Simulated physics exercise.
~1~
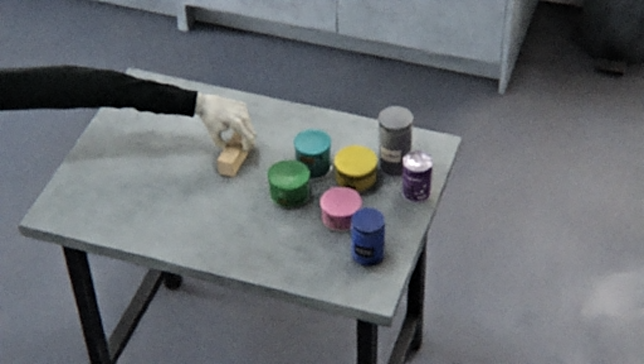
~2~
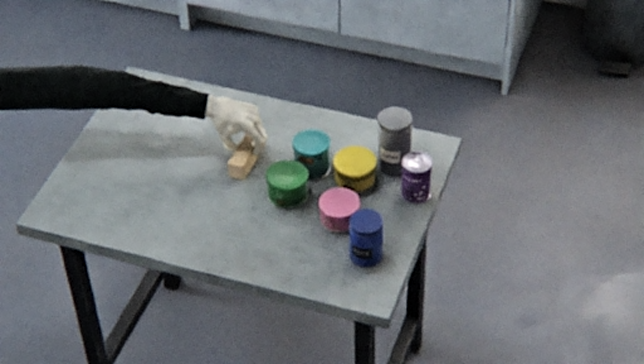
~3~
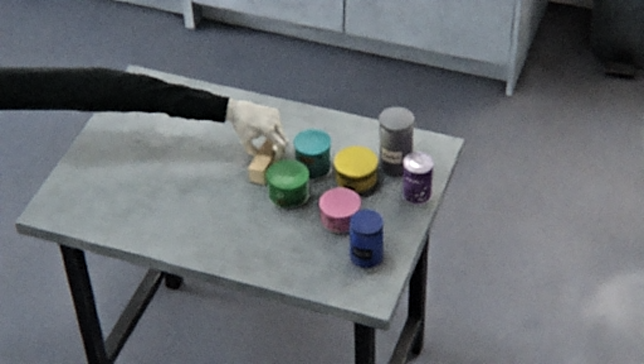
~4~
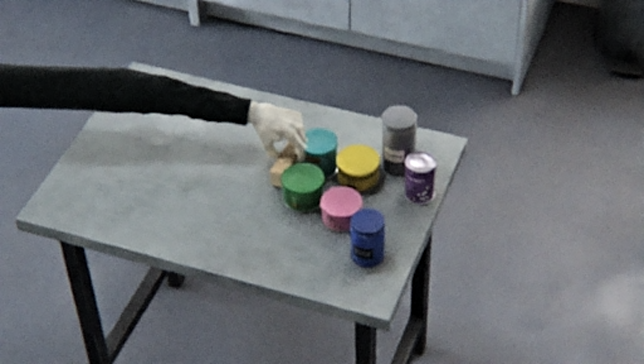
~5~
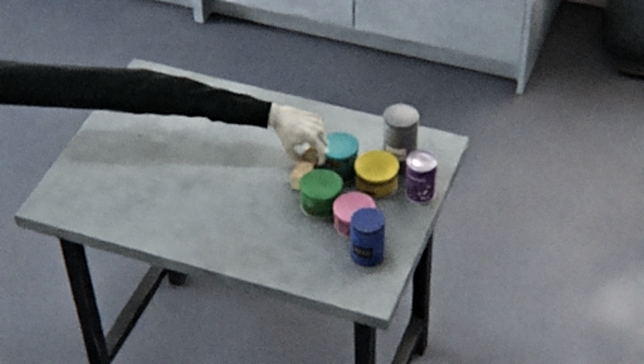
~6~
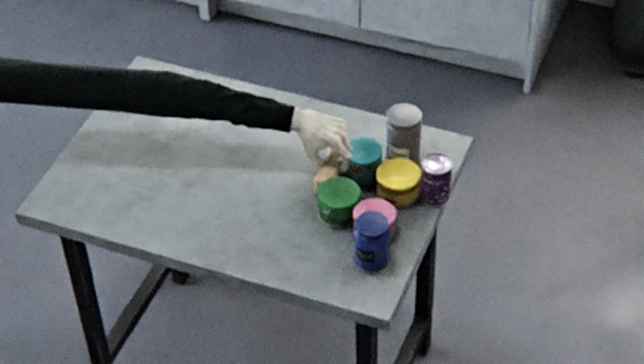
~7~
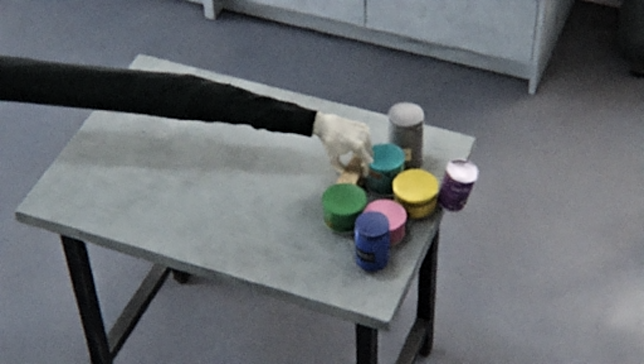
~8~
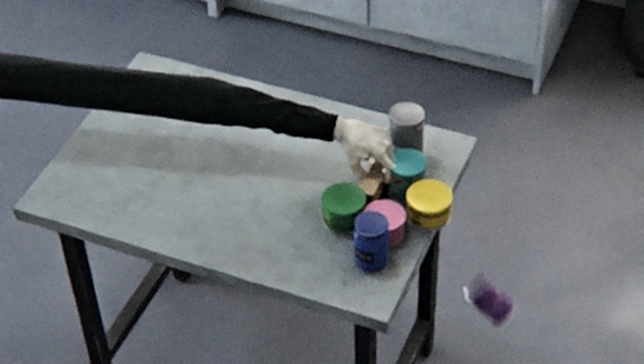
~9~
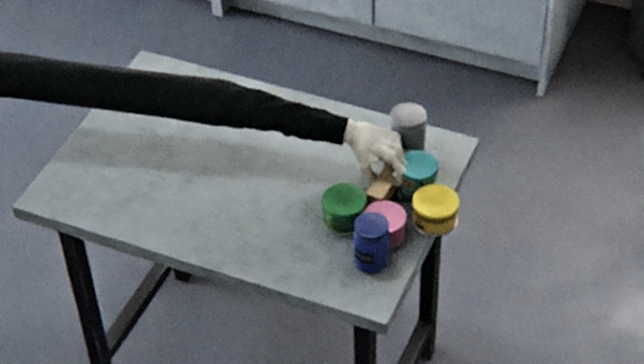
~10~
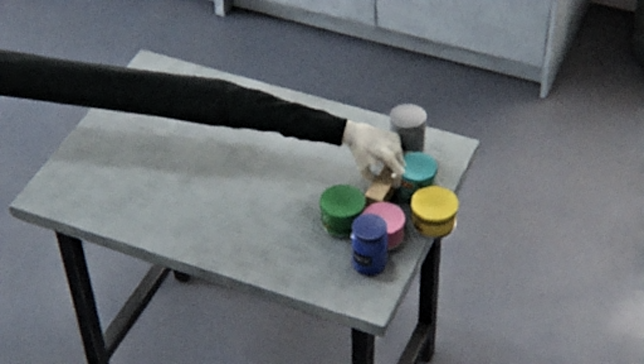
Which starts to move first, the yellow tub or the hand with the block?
The hand with the block starts to move first, and the yellow tub only begins to shift later, once the push has reached the cluster of containers.
